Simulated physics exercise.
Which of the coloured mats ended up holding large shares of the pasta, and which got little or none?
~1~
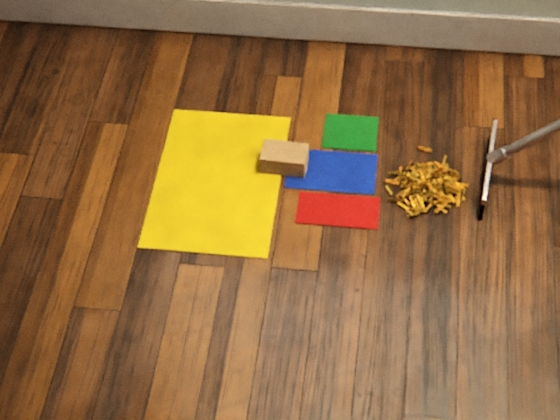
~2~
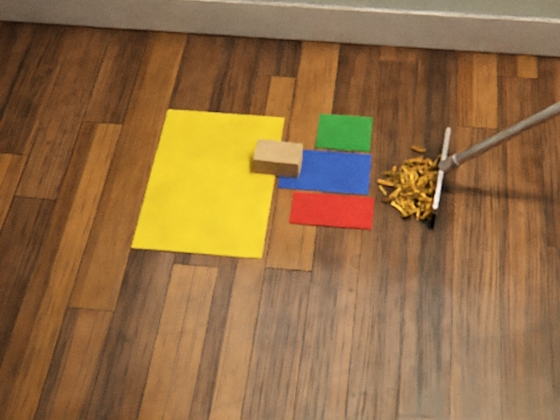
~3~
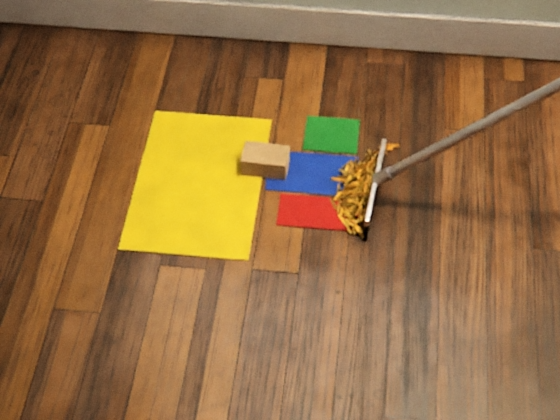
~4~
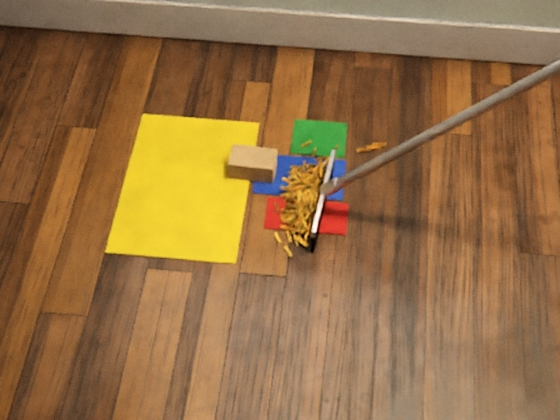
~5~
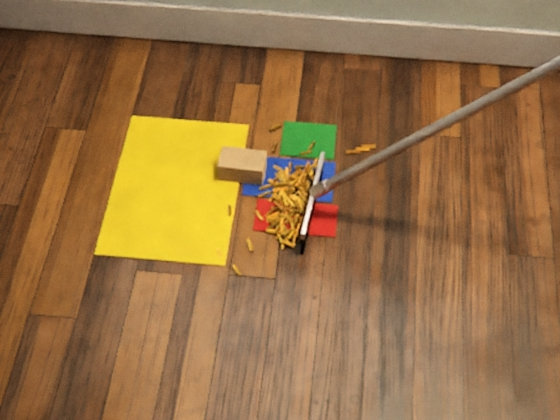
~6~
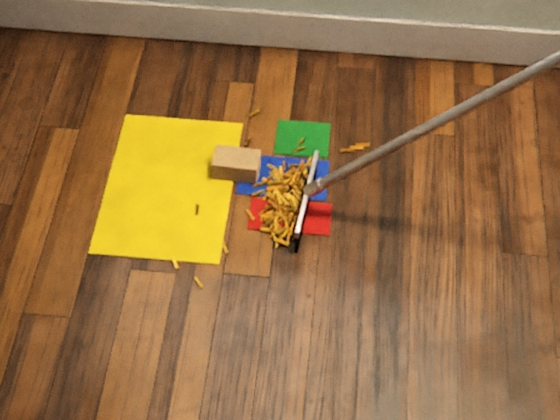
The blue and red mats each ended up with a large share of the pasta, while the yellow and green mats had hardly any.
On a wooden floor, a long-handled squeegee pushed a heap of dry pasta left onto the blue and red mats beside a small block, then stopped, leaving most pieces piled there and a few scattered around, some near the yellow mat.
